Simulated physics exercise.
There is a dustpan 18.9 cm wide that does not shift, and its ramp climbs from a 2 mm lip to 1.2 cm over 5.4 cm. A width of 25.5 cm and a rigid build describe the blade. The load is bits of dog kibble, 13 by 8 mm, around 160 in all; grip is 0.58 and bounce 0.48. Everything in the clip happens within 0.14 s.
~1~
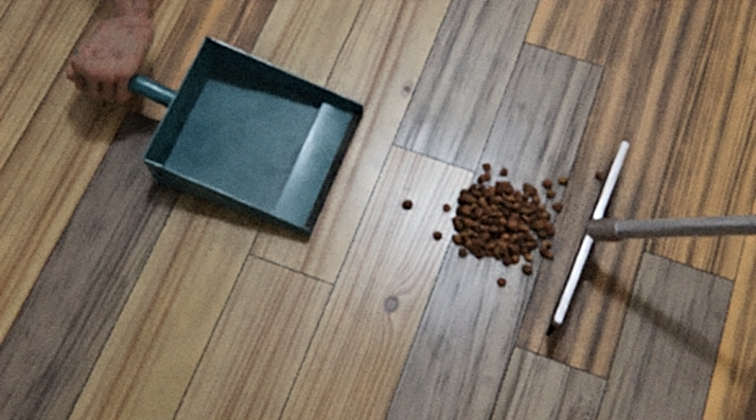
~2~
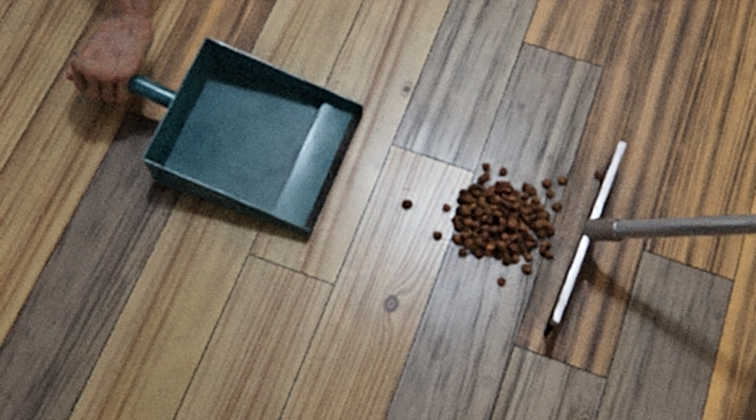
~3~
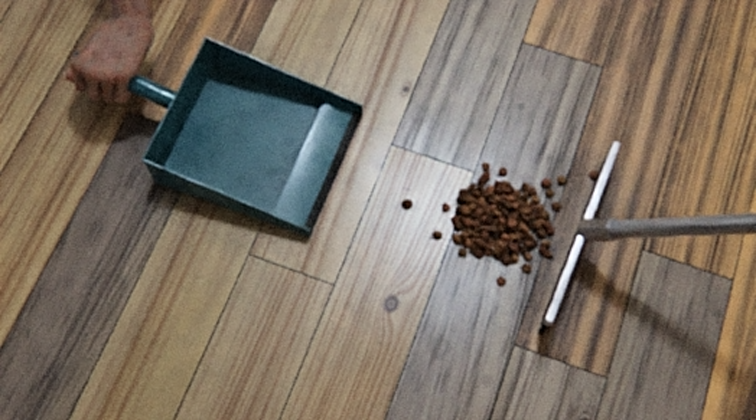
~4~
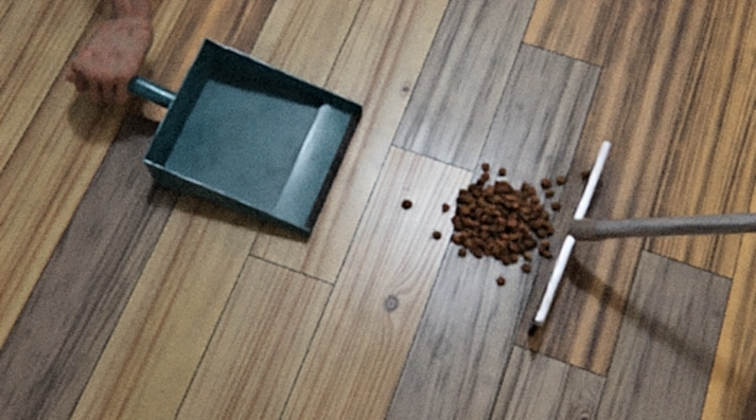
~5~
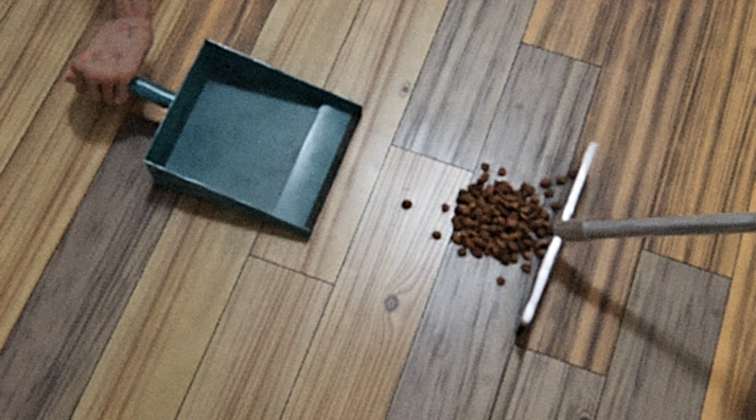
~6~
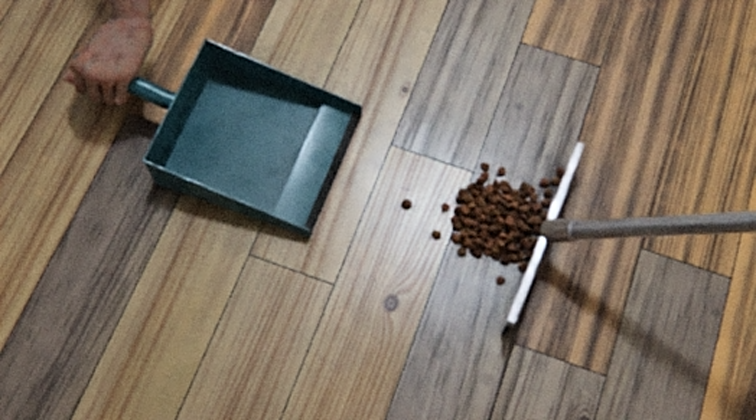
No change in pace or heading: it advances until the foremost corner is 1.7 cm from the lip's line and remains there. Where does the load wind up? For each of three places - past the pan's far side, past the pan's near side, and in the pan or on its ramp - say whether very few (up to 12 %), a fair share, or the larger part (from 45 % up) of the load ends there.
Far side: Very few, near side: A fair share, pan: A fair share.
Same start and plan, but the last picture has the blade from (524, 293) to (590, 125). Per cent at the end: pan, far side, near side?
Split: Pan = 20, far = 40, near = 0.
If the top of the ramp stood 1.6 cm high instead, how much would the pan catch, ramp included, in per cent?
Around 20 per cent.
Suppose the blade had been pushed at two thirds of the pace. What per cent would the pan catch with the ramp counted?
It would be around 20 per cent.
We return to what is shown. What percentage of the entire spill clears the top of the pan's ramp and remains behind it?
Estimate: Close to 0 per cent of the total.
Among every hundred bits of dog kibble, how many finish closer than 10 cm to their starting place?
Close to 10 per cent of it.
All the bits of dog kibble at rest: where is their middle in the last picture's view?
After settling, the middle sits near (331, 200).
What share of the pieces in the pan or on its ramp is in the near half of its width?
Some 90 per cent.
Then, 0.23 s after the last picture, middle of the blade 15 cm from the lip; 0 % over the lip, far side 5 %, near side 5 %.
Then, 0.39 s after the last picture, middle of the blade 7 cm from the lip; 0 % over the lip, far side 5 %, near side 20 %.
Then, 0.67 s after the last picture, middle of the blade 2 cm from the lip; 20 % over the lip, far side 5 %, near side 25 %.
In the end, far side 5 %, near side 25 %, pan 15 %, in front of the lip or behind the blade 55 %.
